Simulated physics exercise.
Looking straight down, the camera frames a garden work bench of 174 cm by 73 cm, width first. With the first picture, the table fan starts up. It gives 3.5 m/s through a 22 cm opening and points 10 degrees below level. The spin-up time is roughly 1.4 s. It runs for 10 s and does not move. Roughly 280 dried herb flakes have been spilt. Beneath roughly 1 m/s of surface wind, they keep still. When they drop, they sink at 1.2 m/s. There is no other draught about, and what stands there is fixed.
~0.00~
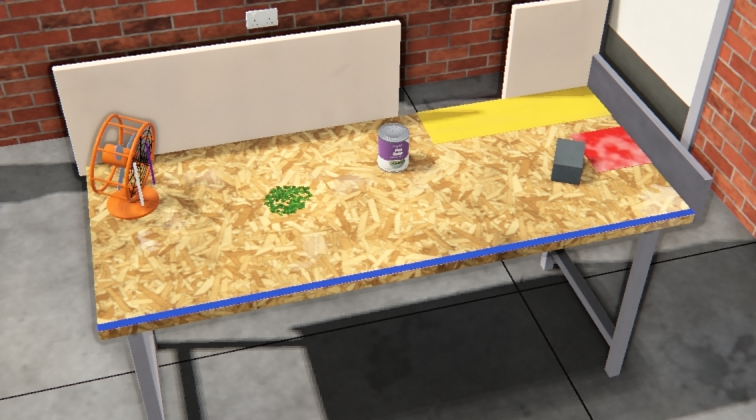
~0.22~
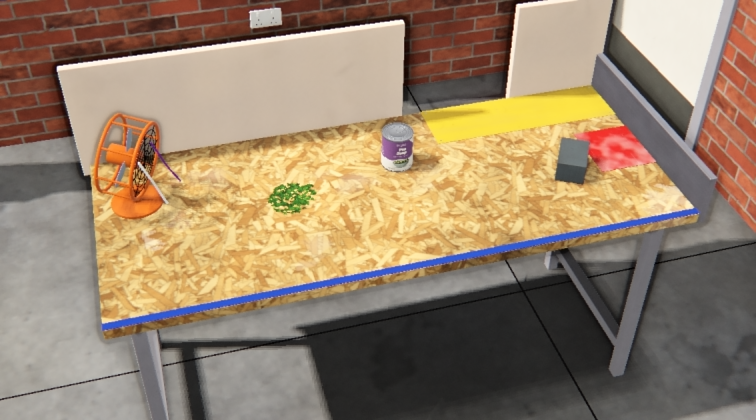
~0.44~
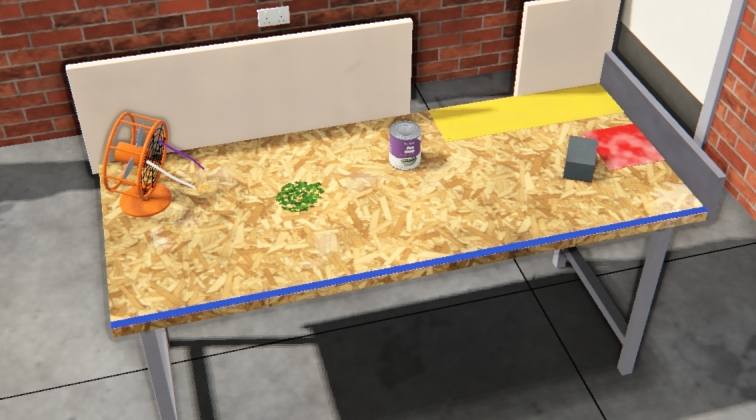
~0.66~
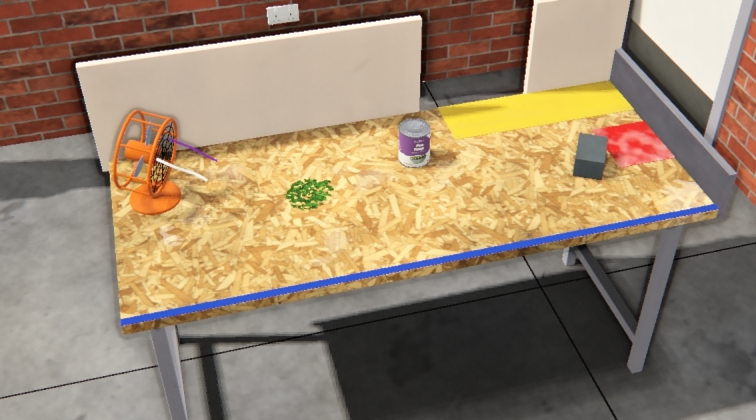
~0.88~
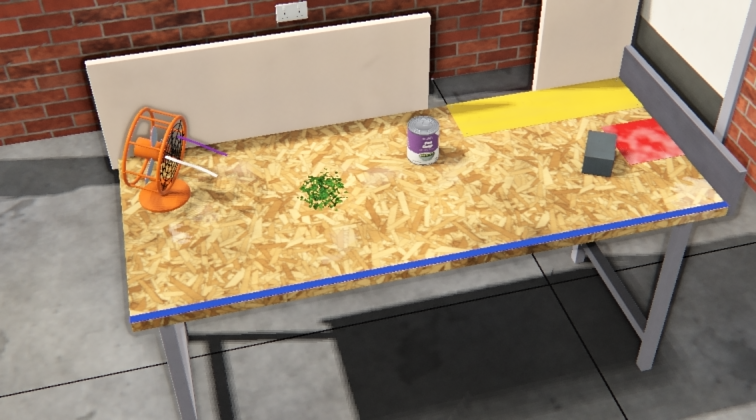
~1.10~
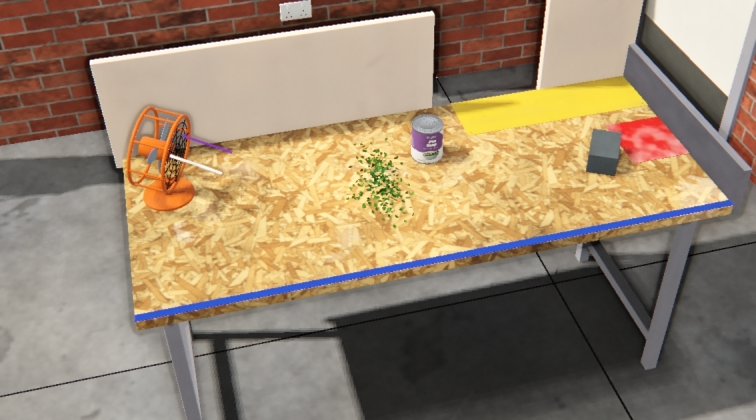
In the video, an orange table fan stands on a wooden bench near a tin and a dark block as the view drifts slightly; a still patch of green herb flakes then stirs, spreads out and blows rightward across the surface.
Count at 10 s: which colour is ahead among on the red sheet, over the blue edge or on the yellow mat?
The yellow place is ahead.
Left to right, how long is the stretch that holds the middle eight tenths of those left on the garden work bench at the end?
Around 50 centimetres from left to right.
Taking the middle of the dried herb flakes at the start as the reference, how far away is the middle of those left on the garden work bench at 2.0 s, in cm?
Roughly 80 cm.
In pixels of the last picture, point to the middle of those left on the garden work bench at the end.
Look near pixel (583, 99) of the last view.
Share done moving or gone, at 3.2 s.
Near 30 %.
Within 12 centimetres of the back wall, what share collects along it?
30 %.
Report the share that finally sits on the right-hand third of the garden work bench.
I'd estimate around 60 per cent.
After 2.0 s the count stands so, 14 % are on the yellow mat, 3 % on the red sheet and 13 % over the blue edge; the middle of those still in play is near (550, 137).
After 3.2 s the count stands so, 25 % are on the yellow mat, 0 % on the red sheet and 15 % over the blue edge; the middle of those still in play is near (557, 120).
After 5.5 s the count stands so, 37 % are on the yellow mat, 1 % on the red sheet and 15 % over the blue edge; the middle of those still in play is near (559, 111).
After 10.0 s, at the end, 41 % are on the yellow mat, 1 % on the red sheet and 15 % over the blue edge; the middle of those still in play is near (583, 99).
